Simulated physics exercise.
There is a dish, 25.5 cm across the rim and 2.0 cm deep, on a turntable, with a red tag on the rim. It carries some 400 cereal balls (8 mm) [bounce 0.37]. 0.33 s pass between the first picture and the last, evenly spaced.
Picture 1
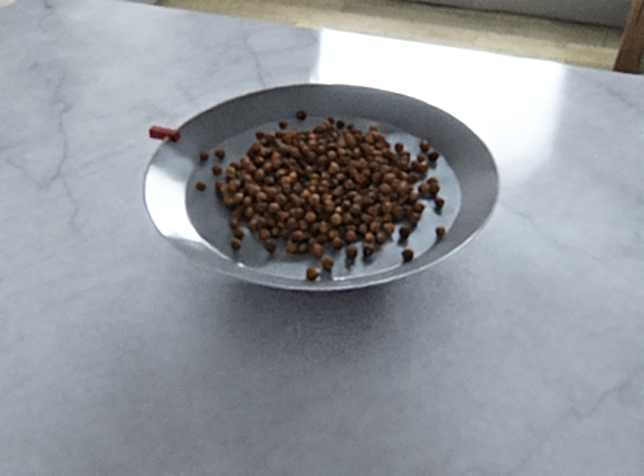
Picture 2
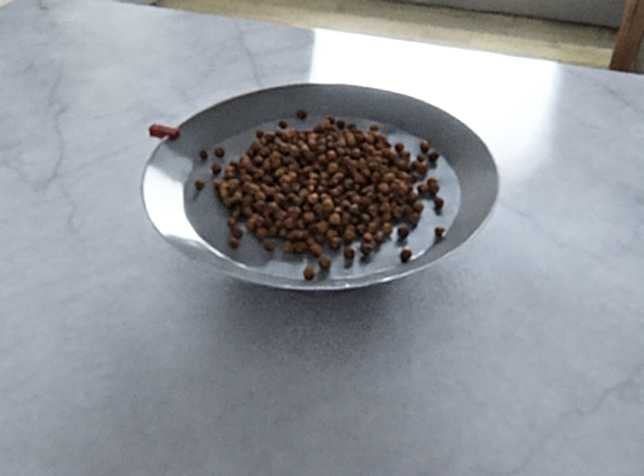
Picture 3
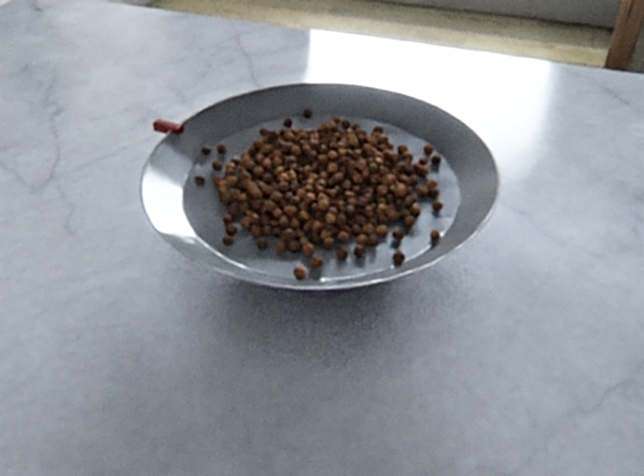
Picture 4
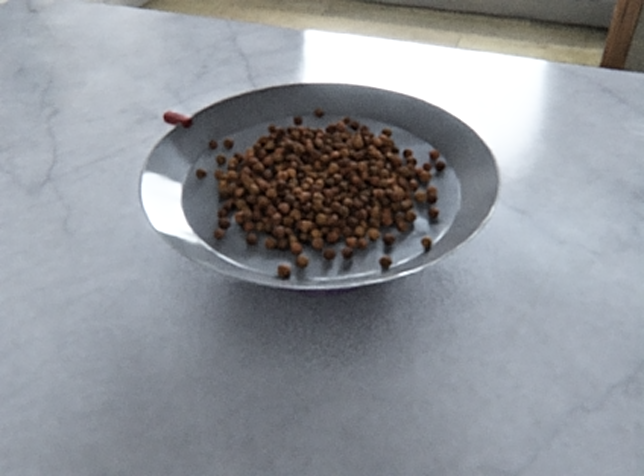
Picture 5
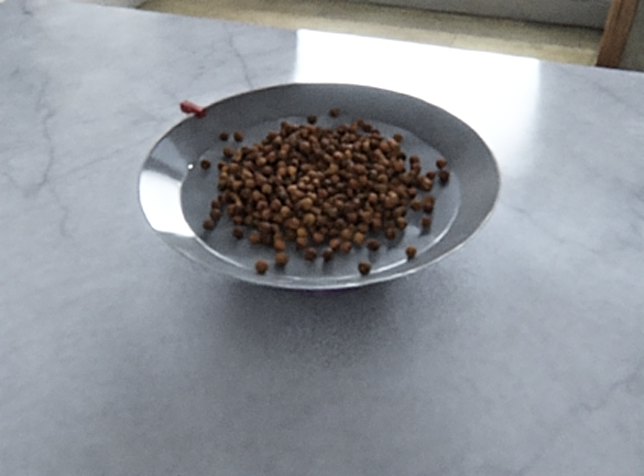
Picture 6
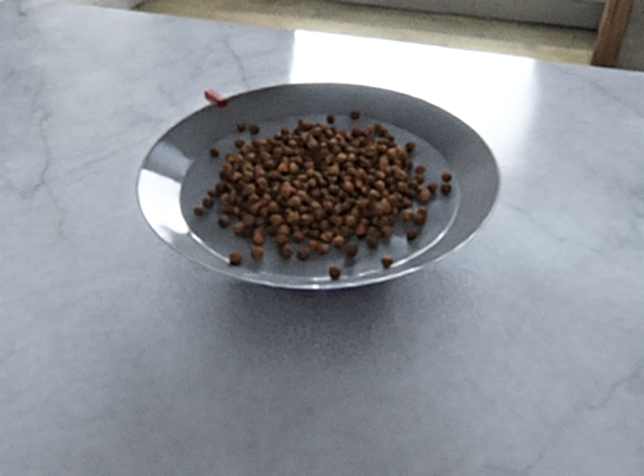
A wide grey dish sits on a pale grey marbled tabletop, seen from above at an angle, with a strip of light floor behind the table's far edge. It holds a loose heap of small brown balls, and a red tag marks its rim at the left. The dish turns slowly clockwise in place, gradually faster, carrying the balls and tag around, while the camera stays practically still.
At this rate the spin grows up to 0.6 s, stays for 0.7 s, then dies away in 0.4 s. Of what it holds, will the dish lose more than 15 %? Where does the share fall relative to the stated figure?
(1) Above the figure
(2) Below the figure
Option 2: Below the figure.
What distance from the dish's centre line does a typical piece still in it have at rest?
8.0 cm, roughly.
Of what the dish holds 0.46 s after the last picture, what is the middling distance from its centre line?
Roughly 5.5 cm.
Then, 0.46 s after the last picture, dish 100 %; middle of the pieces not yet landed near (316, 178).
Then, 0.84 s after the last picture, dish 100 %; middle of the pieces not yet landed near (319, 177).
Then, 1.19 s after the last picture, dish 100 %; middle of the pieces not yet landed near (321, 179).
Then, 1.52 s after the last picture, dish 100 %; middle of the pieces not yet landed near (321, 179).
In the end, dish 100 %.
